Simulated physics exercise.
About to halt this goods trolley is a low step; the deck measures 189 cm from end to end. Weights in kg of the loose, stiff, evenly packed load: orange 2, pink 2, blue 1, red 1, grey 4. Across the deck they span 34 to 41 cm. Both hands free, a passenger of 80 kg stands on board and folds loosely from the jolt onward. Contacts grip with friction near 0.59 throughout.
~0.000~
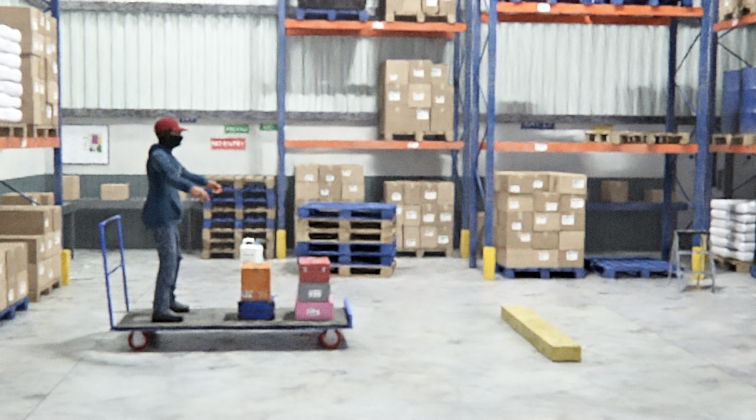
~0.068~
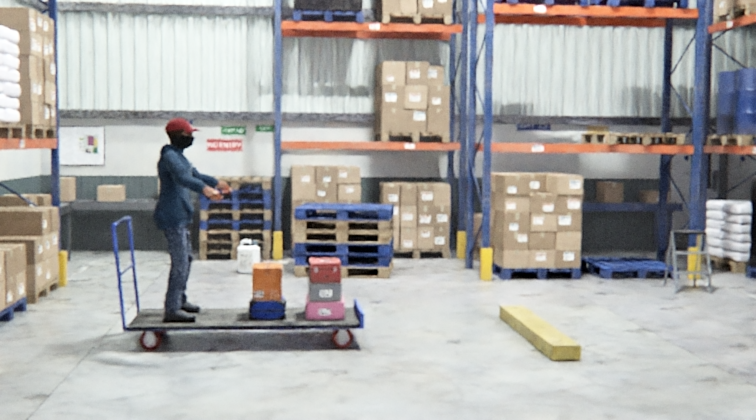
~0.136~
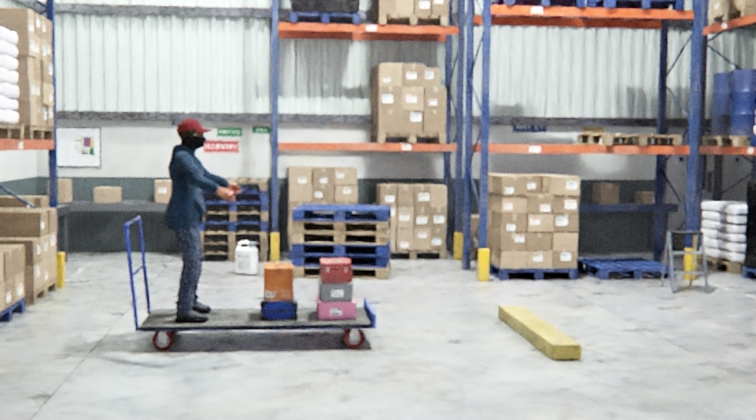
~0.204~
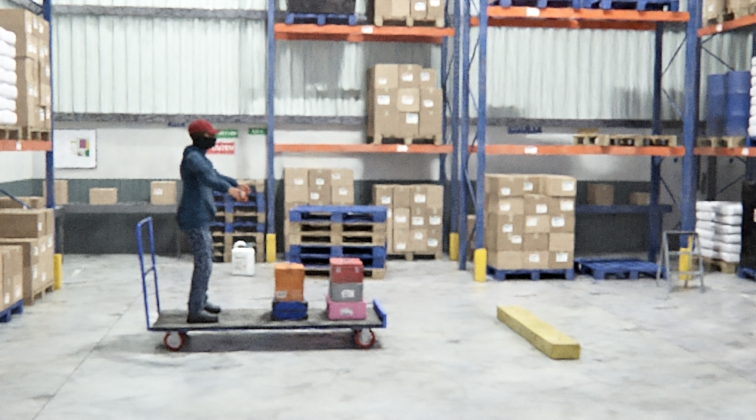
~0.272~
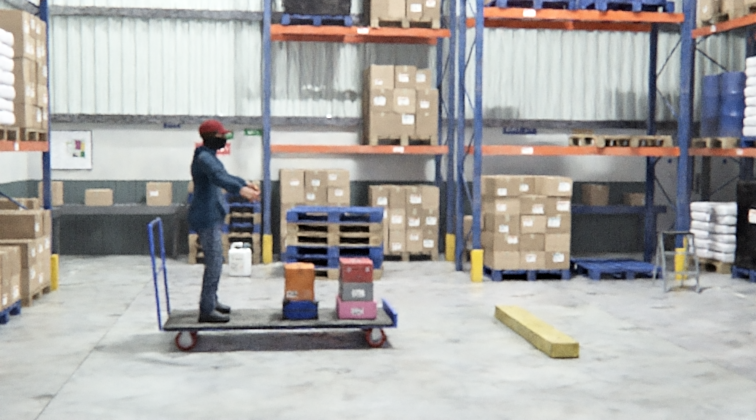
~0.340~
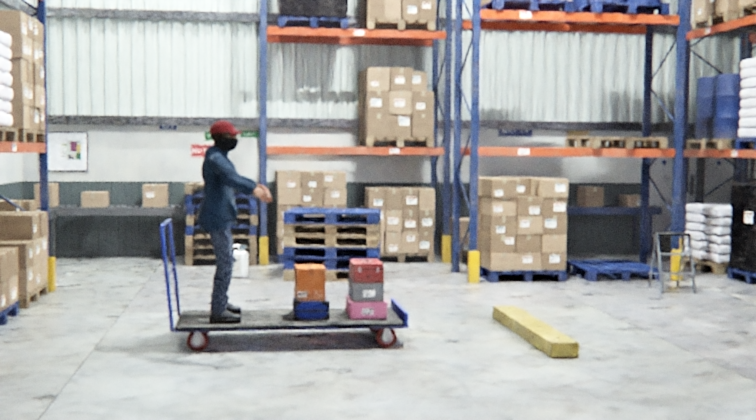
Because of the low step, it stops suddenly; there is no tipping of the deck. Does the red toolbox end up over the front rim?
No.
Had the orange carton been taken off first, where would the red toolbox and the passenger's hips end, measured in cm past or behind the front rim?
In that case the red one ends 10 cm behind the front rim and the hips 130 cm behind it.
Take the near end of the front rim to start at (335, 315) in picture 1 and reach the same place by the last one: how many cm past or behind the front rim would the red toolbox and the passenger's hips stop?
Red: 40 cm past; hips: 70 cm behind.
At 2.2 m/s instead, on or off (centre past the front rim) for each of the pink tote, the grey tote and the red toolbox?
In that case the pink one would stay put, the grey one would not stay put and the red one would not stay put.
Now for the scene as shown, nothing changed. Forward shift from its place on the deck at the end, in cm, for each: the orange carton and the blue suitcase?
Forward shift in cm: Orange 20, blue 15.
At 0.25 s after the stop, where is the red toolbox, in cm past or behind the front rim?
Around 10 cm short of the front rim.
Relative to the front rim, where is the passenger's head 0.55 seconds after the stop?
At that moment it sits around 60 cm behind the rim.
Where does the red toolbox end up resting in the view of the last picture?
Roughly at (518, 269).
After 1.19 s the deck stops.
After 1.44 s the red toolbox is 11 cm behind the rim, tilted 0°, near (518, 269) in the last picture's view.
After 1.74 s the red toolbox is 10 cm behind the rim, tilted 0°, near (518, 269) in the last picture's view.
After 2.19 s the red toolbox is 10 cm behind the rim, tilted 0°, near (518, 269) in the last picture's view.
Final state at 3.5 s, nothing is past the rim; behind it, orange carton, pink tote, blue suitcase, red toolbox, grey tote and the passenger's hips.
